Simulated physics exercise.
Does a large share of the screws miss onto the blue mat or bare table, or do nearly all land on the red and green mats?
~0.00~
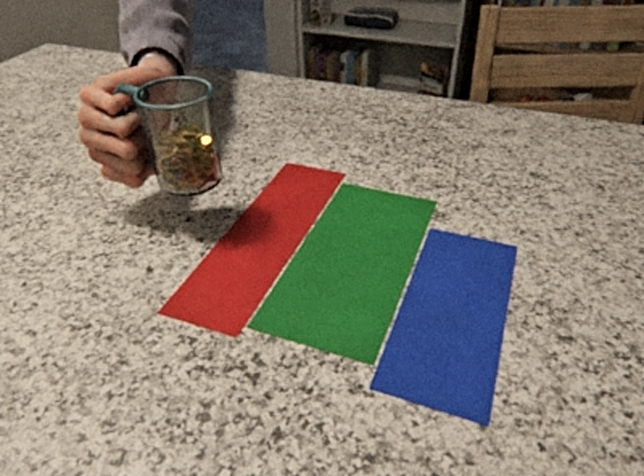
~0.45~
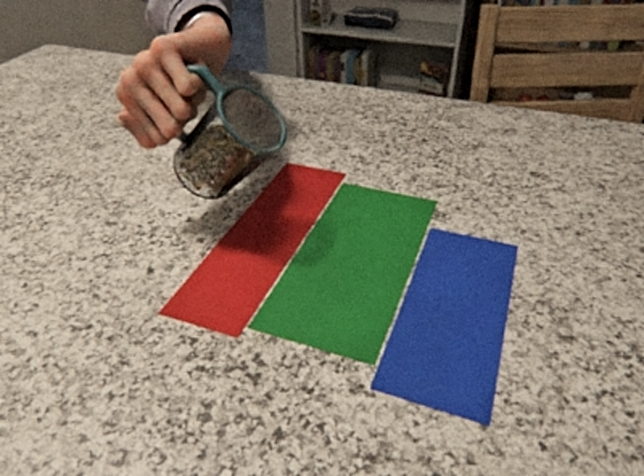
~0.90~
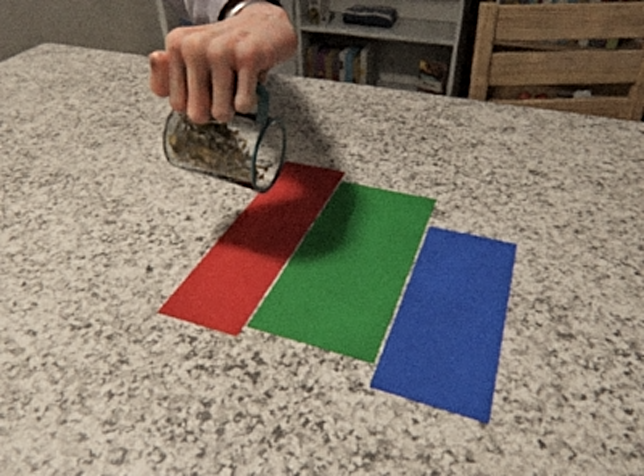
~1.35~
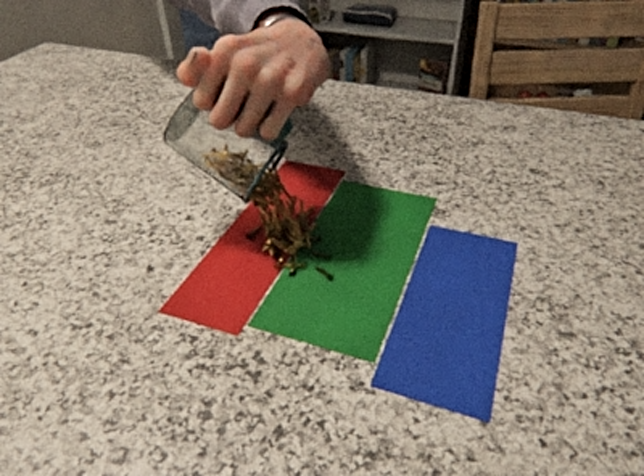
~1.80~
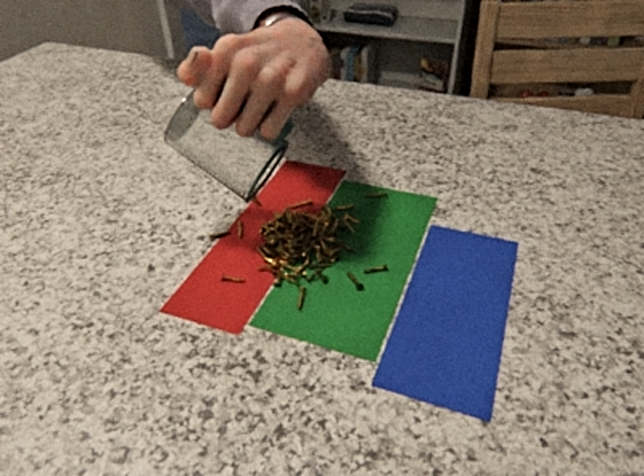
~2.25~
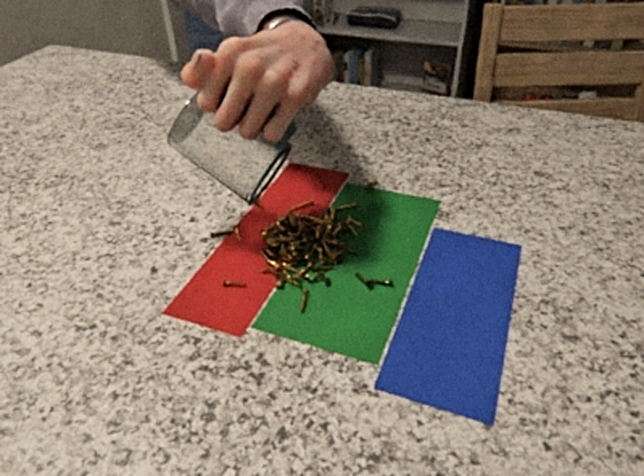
Nearly all the screws land on the red and green mats, with a good share on each. The blue mat stays empty, and no large share ends up on the bare table.
A hand tips a glass cup, pouring screws into a pile across red and green mats.
